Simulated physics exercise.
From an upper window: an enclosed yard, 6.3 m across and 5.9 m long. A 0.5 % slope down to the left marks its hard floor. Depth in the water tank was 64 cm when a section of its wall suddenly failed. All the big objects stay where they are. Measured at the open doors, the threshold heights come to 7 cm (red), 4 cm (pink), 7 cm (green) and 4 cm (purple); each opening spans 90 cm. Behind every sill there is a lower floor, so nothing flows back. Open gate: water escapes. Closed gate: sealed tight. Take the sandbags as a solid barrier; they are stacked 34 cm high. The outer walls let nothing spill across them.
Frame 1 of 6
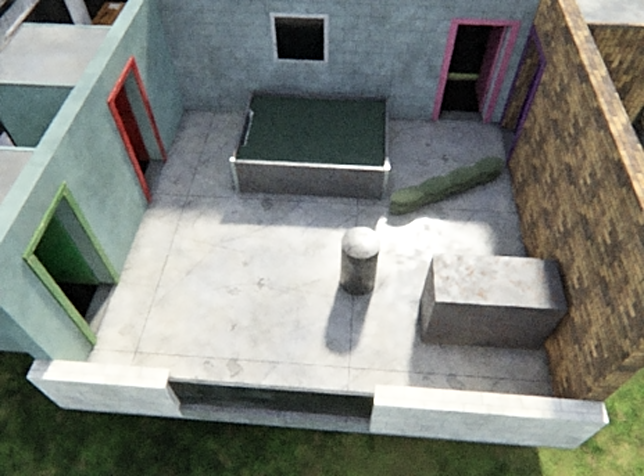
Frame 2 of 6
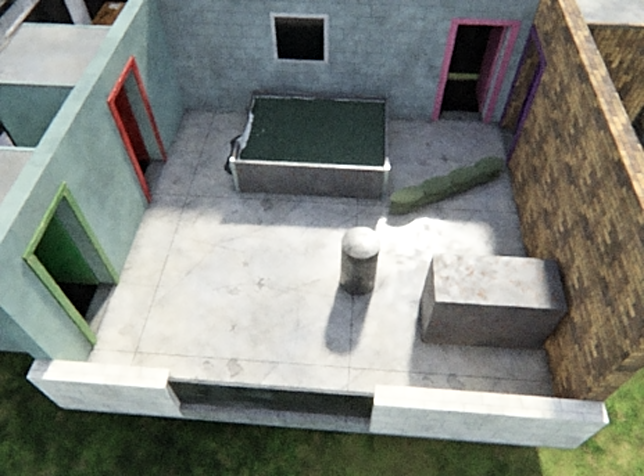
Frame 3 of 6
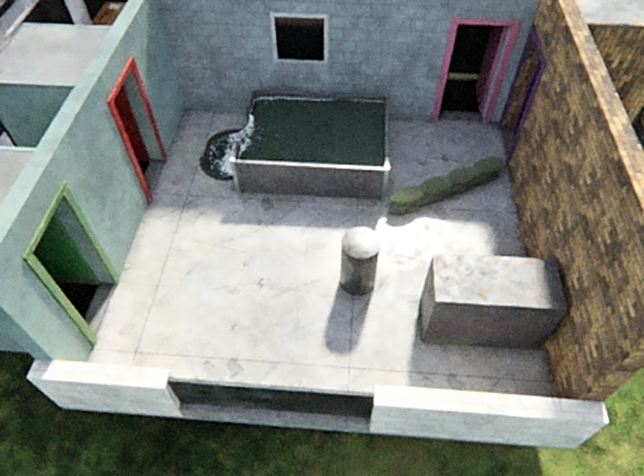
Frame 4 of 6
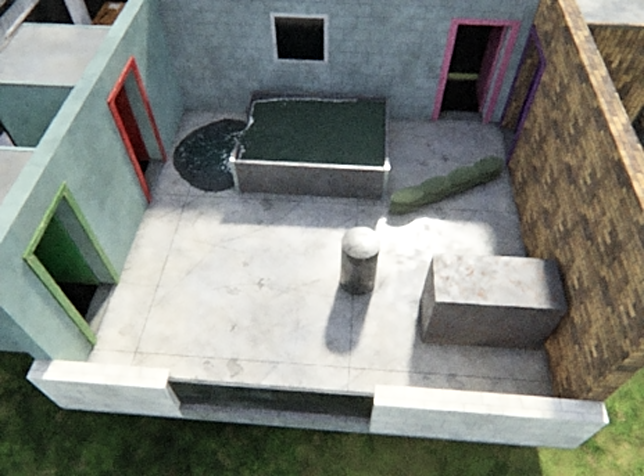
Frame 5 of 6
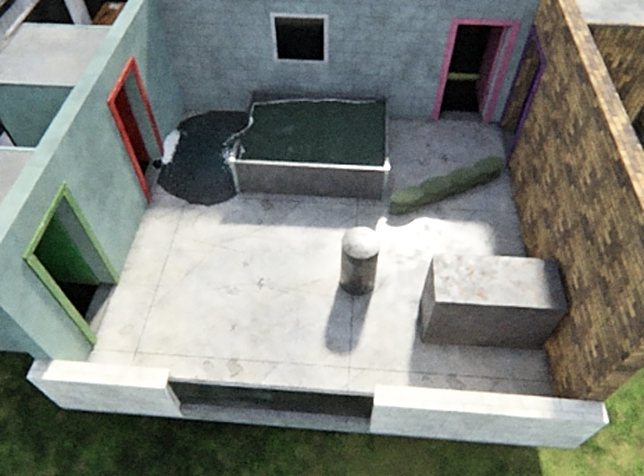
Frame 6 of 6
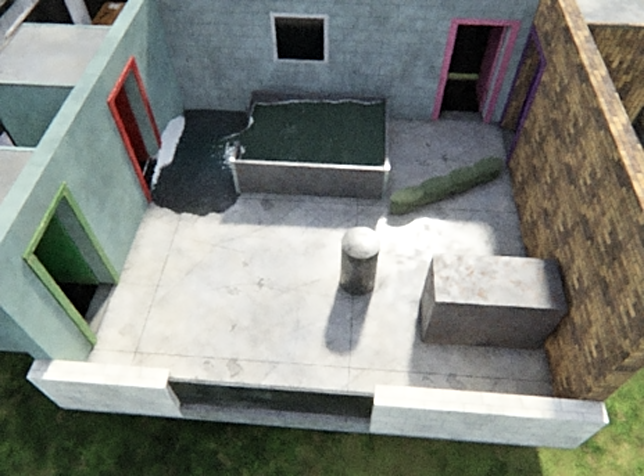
The clip shows an enclosed yard where dark water breaks out of the left end of a rectangular tank, spreads across the pale floor in a widening pool, and washes up foaming against the left wall by a red-framed doorway.
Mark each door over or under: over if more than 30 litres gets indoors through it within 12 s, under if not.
Red door: Over, pink door: Under, green door: Under, purple door: Over.
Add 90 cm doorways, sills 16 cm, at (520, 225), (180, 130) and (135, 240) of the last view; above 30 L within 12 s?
Less, more, less.
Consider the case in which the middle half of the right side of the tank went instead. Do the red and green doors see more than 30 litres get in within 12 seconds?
Lab note: Vs limit, red door inside limit; green door inside limit.
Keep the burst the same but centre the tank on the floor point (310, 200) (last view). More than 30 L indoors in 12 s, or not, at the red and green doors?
Well, red ends up beyond the mark and green ends up inside the mark.
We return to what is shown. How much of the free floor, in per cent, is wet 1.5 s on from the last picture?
About 20 per cent.
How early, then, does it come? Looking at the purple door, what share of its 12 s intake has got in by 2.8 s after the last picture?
About 0 per cent.
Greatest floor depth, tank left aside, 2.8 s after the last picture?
About 30 cm at most.
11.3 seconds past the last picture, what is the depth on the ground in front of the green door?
About 7.0 cm deep.
Then, 0.7 s after the last picture water covers 15 % of the floor and is deepest (52 cm) near (184, 113); red door 26 cm at the sill, 66 L in, pink door not reached, green door not reached, purple door not reached.
Then, 1.5 s after the last picture water covers 20 % of the floor and is deepest (43 cm) near (184, 113); red door 26 cm at the sill, 174 L in, pink door not reached, green door 4 cm at the sill, 0 L in, purple door not reached.
Then, 2.8 s after the last picture water covers 35 % of the floor and is deepest (30 cm) near (184, 113); red door 21 cm at the sill, 316 L in, pink door 4 cm at the sill, 0 L in, green door 4 cm at the sill, 0 L in, purple door not reached.
Then, 6.3 s after the last picture water covers 65 % of the floor and is deepest (19 cm) near (184, 113); red door 16 cm at the sill, 522 L in, pink door 3 cm at the sill, 0 L in, green door 4 cm at the sill, 0 L in, purple door 10 cm at the sill, 92 L in.
Then, 11.3 s after the last picture water covers 95 % of the floor and is deepest (12 cm) near (163, 168); red door 11 cm at the sill, 620 L in, pink door 5 cm at the sill, 8 L in, green door 7 cm at the sill, 10 L in, purple door 7 cm at the sill, 141 L in.
